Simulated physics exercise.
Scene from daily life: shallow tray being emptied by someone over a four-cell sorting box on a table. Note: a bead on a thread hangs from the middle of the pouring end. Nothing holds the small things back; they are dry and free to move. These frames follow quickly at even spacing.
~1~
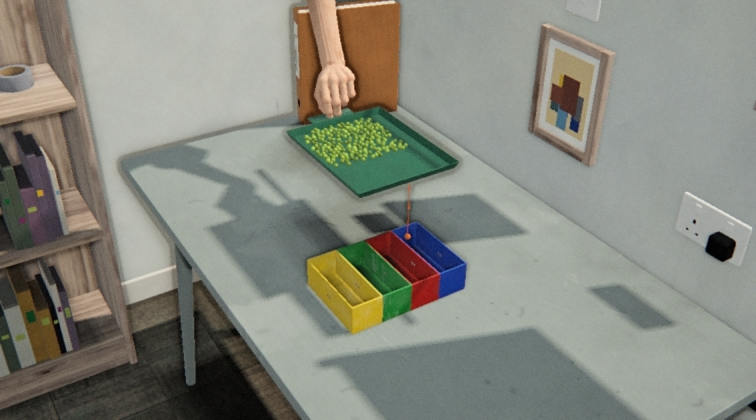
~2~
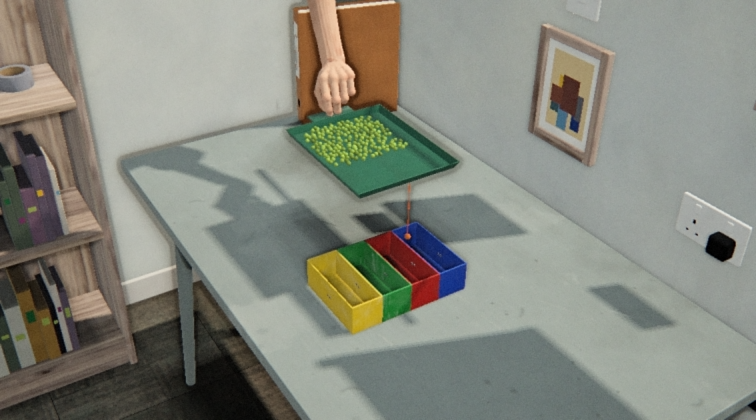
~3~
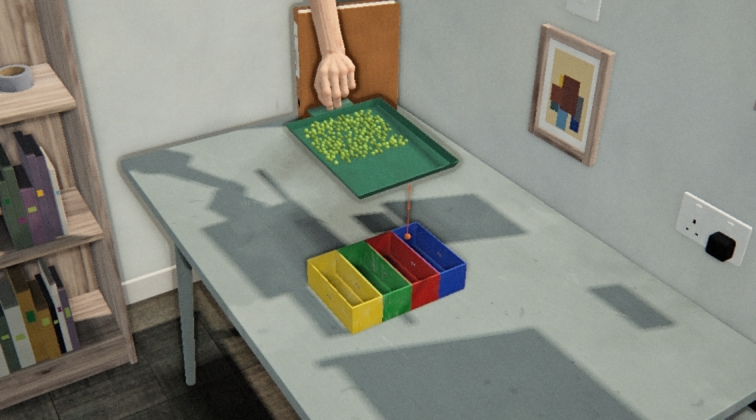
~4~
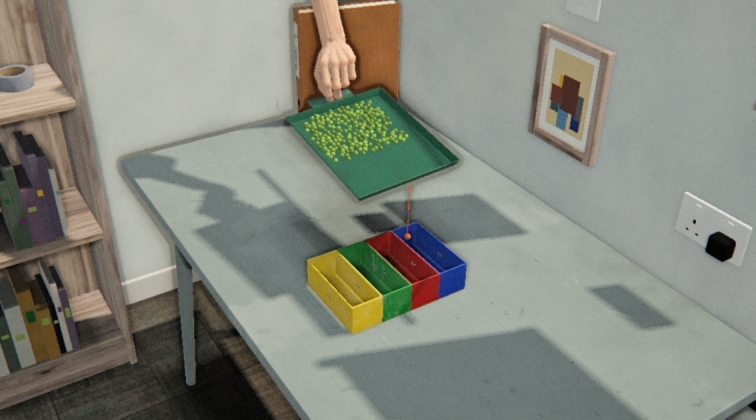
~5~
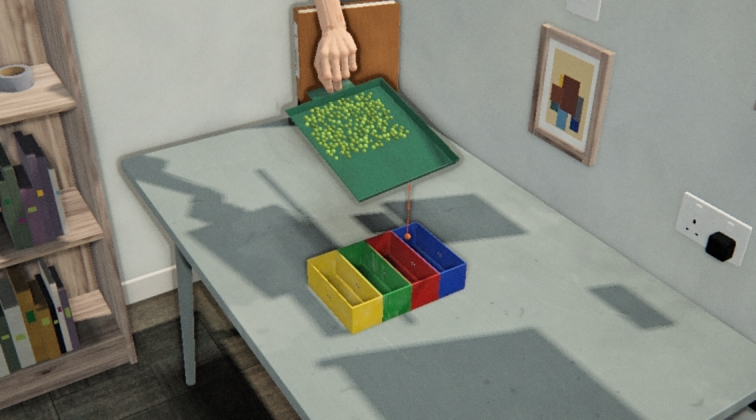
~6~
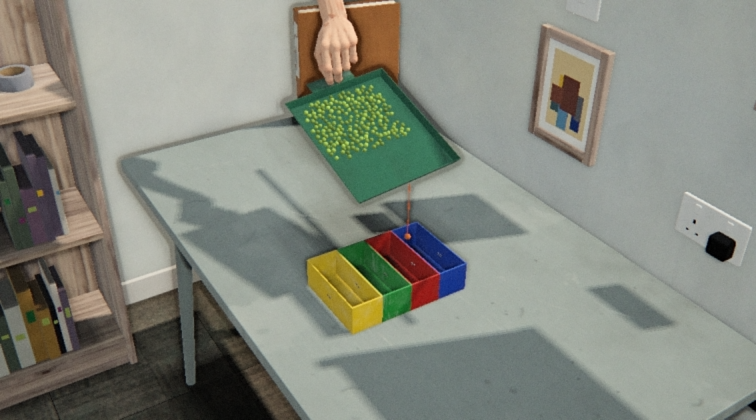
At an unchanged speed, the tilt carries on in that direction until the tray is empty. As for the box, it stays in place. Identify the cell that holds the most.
The green cell holds the most.
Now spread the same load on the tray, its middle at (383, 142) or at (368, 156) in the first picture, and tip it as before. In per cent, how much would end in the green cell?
Near 60 and 70 percent respectively.
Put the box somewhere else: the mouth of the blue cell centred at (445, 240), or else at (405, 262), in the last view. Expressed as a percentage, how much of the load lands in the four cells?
Trial 1 near 80 %, trial 2 near 100 %.
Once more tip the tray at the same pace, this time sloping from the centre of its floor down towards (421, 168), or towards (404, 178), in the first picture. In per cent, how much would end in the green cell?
In turn some 0 and 10 per cent.
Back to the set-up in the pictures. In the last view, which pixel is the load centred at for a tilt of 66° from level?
Centre estimate: (379, 280).
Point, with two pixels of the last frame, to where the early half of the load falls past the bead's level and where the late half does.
The opening half passes (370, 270), the closing half (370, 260).
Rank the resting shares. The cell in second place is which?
Second place goes to the cell in yellow.
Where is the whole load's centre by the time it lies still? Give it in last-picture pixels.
Somewhere around (379, 303) in the last picture.
Soon after the last picture, tray tipped steeply; about a quarter on the tray; about a third in the green cell; about a quarter in the yellow cell; a small part in the red cell; about a quarter falling or outside the box.
A little later, tray tipped past a quarter turn; about two thirds in the green cell; about a quarter in the yellow cell; a stray few in the red cell; a stray few in the blue cell; a small part falling or outside the box.
Later still, tray tipped past a quarter turn; about two thirds in the green cell; about a quarter in the yellow cell; a stray few in the red cell; a stray few in the blue cell; a small part falling or outside the box.
At rest, tray tipped past a quarter turn; about two thirds in the green cell; about a quarter in the yellow cell; a stray few in the red cell; a stray few in the blue cell; a small part outside the box.
